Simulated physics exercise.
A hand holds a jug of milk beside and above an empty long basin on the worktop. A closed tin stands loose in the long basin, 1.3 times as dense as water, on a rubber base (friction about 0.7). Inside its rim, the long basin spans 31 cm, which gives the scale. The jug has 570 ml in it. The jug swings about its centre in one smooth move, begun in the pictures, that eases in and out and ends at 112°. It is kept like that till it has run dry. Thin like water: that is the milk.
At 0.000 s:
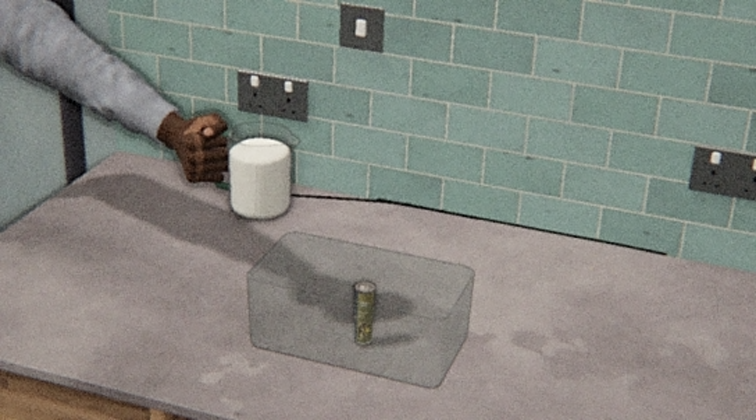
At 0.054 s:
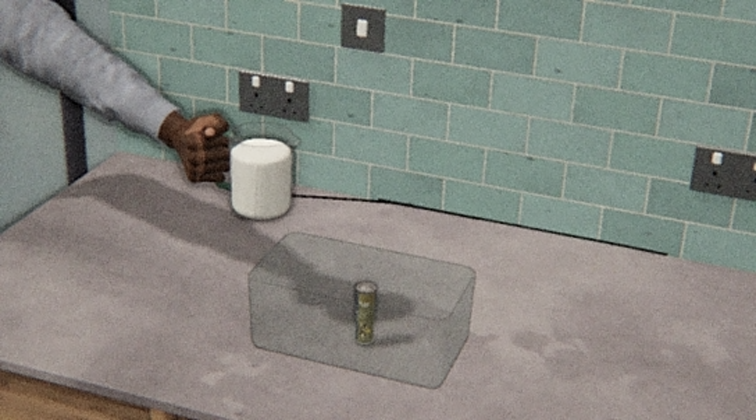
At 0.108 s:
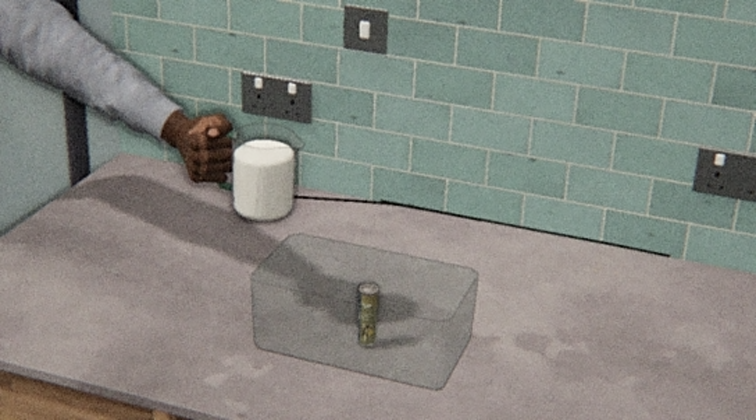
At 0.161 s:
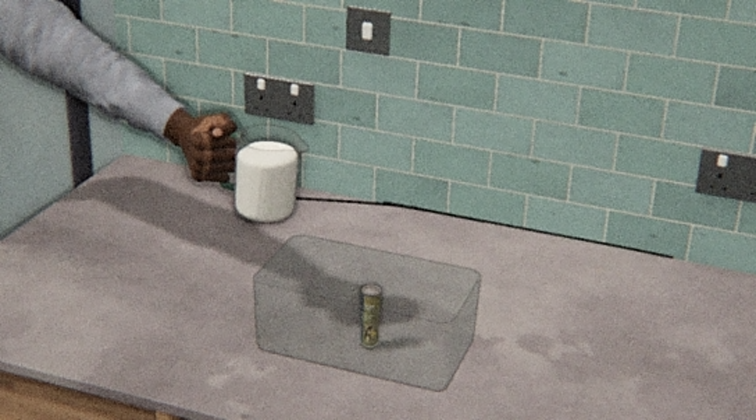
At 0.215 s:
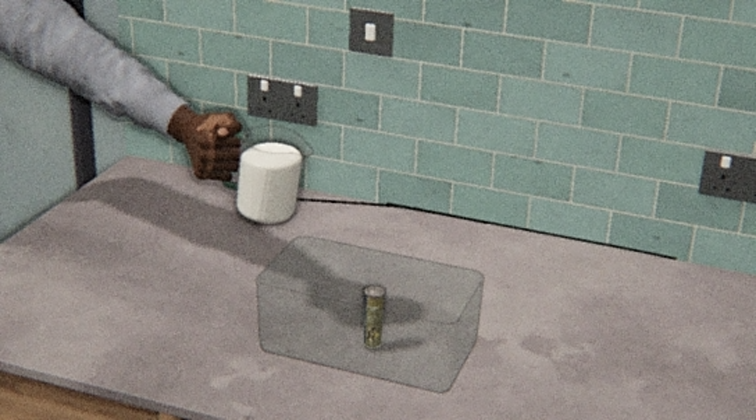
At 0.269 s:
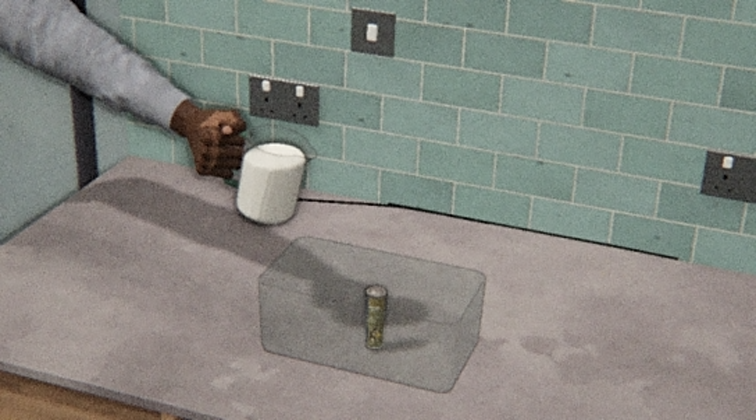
A hand beside a jug of milk stayed almost still as the jug leaned slightly to the right above a grey worktop, while a small tin stood upright inside a clear, long basin.
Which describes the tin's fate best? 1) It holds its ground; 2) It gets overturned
(1) It holds its ground.
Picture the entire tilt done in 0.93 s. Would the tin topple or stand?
In that case the tin stays vertical.
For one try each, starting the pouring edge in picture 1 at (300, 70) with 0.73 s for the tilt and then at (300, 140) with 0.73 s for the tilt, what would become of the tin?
First it tips over; then it stays on its base.
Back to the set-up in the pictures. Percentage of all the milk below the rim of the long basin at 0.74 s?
Close to 2 in a hundred.
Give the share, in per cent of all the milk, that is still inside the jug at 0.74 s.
I reckon about 86 in a hundred is still held.
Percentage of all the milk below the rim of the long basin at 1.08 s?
Some 52 percent of the total.
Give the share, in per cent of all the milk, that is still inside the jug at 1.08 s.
Around 28 percent of it.
Then, 0.74 s in, the tilt is 65° and 87 per cent is still to pour; the tin stands where it began.
Then, 1.08 s in, the tilt is 103° and 29 per cent is still to pour; the tin leans 4°.
Then, 1.44 s in, the tilt is 112° and 1 per cent is still to pour; the tin stands 1 cm from where it began.
Then, 1.83 s in, the tilt is 112° and 0 per cent is still to pour; the tin stands 1 cm from where it began.
Finally, the tin stands 1 cm from where it began.
